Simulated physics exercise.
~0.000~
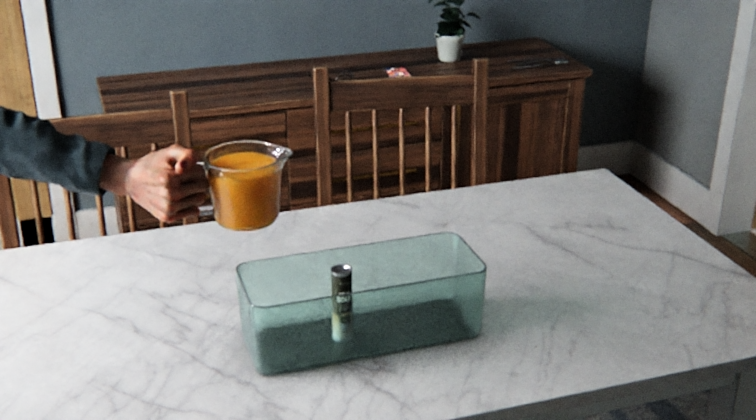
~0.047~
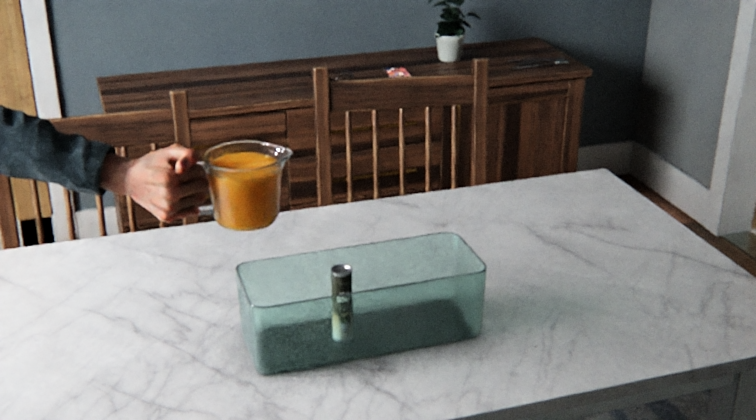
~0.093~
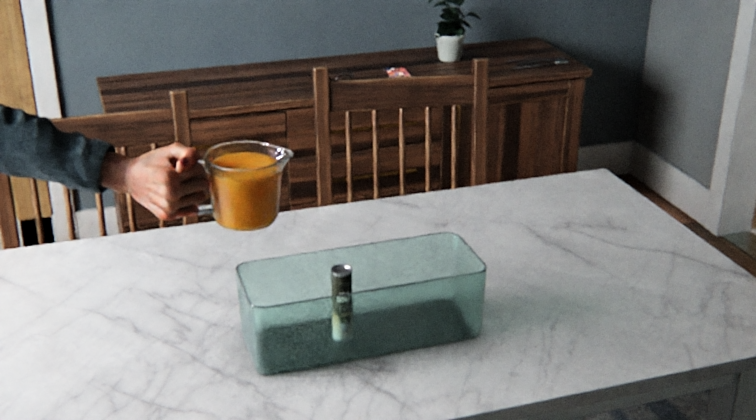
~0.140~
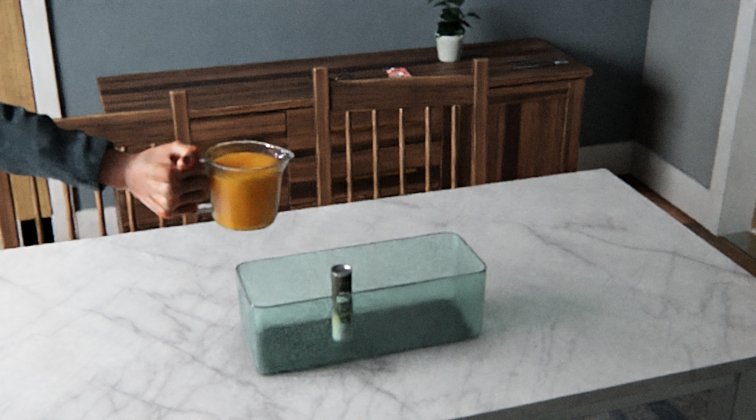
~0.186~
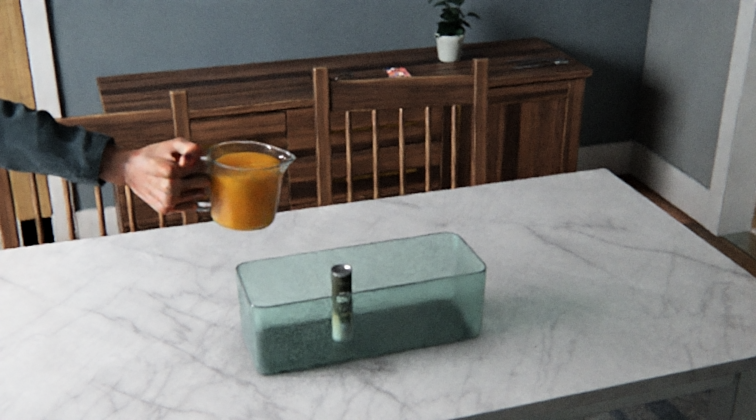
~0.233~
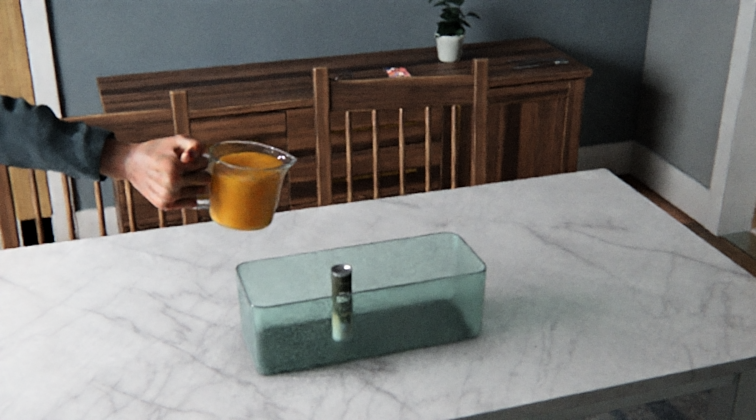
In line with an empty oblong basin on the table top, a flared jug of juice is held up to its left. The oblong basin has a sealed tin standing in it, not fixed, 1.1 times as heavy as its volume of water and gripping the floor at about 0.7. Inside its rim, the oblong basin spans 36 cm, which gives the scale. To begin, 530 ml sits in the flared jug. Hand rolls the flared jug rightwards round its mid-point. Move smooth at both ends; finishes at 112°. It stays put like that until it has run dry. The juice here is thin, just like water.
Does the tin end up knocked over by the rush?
Yes.
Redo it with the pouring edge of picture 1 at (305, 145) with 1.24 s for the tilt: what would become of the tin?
It does not tip.
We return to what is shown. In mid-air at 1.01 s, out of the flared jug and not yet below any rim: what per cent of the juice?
Something like 16 per cent of the total.
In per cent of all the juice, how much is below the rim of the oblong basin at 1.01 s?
Near 72 in a hundred.
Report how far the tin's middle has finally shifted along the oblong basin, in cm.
Some 8.0 cm.
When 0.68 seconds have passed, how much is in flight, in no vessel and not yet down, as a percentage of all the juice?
Estimate: About 24 % of all of it.
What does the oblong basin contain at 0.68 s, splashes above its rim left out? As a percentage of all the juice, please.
7 %, roughly.
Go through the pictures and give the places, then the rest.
In the first frame, it leans 0°; its right rim is at (292, 151); the juice meets the walls at (207, 168) and (279, 160); the oblong basin's rim runs from (243, 287) to (472, 251); the tin's top is at (342, 272).
In the second frame, it leans 0°; its right rim is at (292, 151); the juice meets the walls at (207, 168) and (279, 160).
In the third frame, it leans 2°; its right rim is at (293, 152); the juice meets the walls at (208, 168) and (279, 160).
In the fourth frame, it leans 4°; its right rim is at (294, 154); the juice meets the walls at (209, 167) and (280, 160).
In the fifth frame, it leans 6°; its right rim is at (295, 156); the juice meets the walls at (210, 168) and (282, 160).
In the sixth frame, it leans 10°; its right rim is at (297, 159); the juice meets the walls at (211, 168) and (285, 160).
After 0.68 s the tilt is 66° and 70 per cent is still to pour; the tin stands where it began.
After 1.01 s the tilt is 103° and 12 per cent is still to pour; the tin stands where it began.
After 1.36 s the tilt is 112° and 0 per cent is still to pour; the tin lies on its side.
After 1.73 s the tilt is 112° and 0 per cent is still to pour; the tin lies on its side.
In the end the tin lies on its side.
